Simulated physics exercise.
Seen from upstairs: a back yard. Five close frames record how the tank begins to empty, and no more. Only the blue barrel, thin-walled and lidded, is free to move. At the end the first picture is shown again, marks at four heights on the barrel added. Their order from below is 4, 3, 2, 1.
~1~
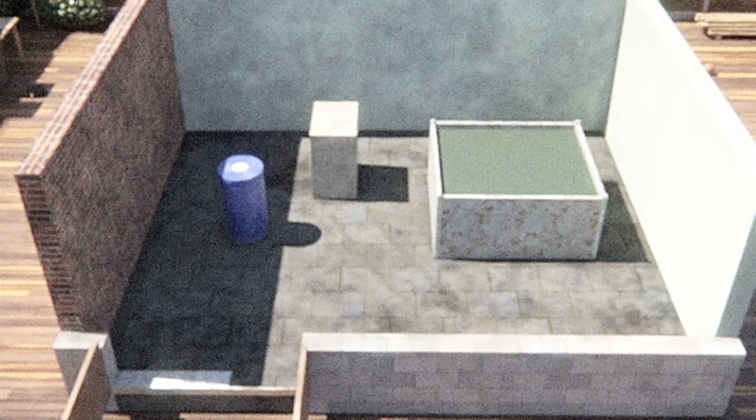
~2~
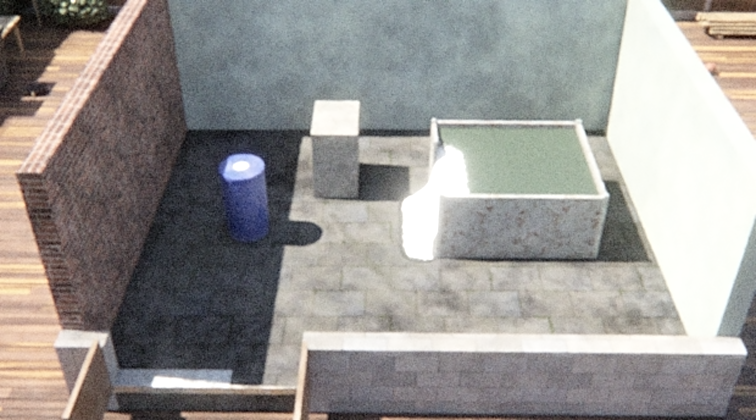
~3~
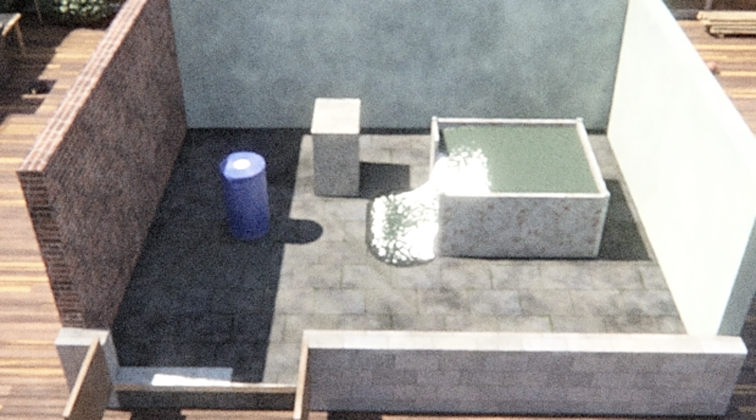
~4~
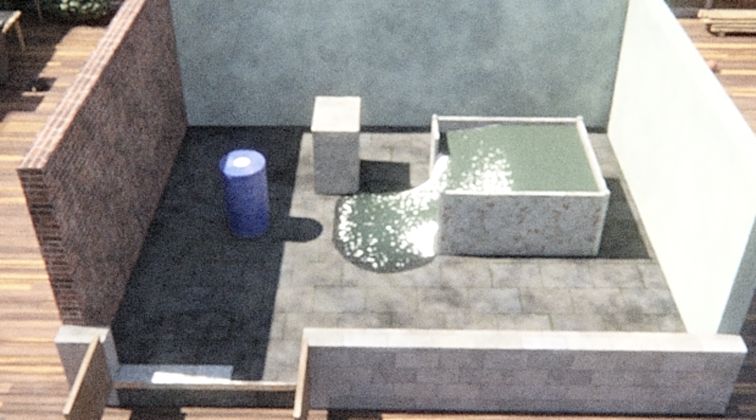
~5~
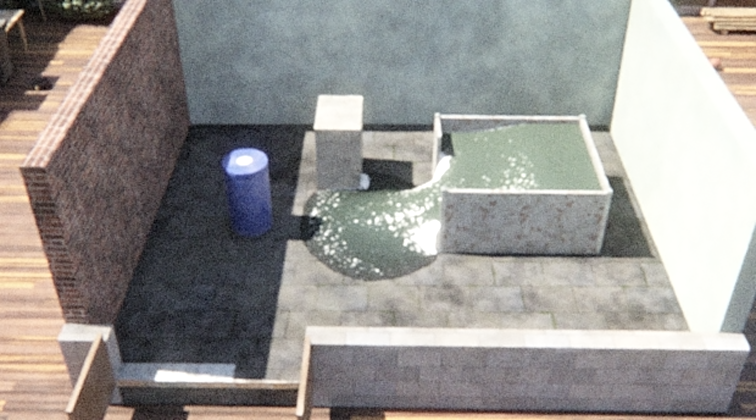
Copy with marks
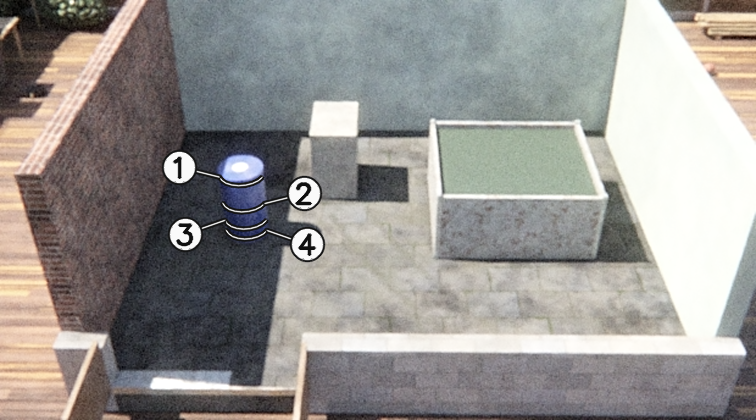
In a walled back yard, dark green liquid pours from the left side of a raised stone tank and spreads leftward in a widening, glinting pool across the paving, while a blue barrel stands in place.
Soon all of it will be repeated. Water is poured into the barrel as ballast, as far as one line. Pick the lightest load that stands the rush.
Use line 1.
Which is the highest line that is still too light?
That would be 2.
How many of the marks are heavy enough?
One of them.
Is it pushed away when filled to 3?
Yes, it does.
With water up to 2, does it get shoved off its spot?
Yes, it does.
On the marked copy, 1 at (238, 185); 2 at (241, 211); 3 at (243, 229); 4 at (244, 239); from the bottom up 4, 3, 2, 1.
With 1, it does not move.
With 2, it is pushed about its own width away.
With 3, it is pushed about twice its own width away.
With 4, it is washed out through the gate.
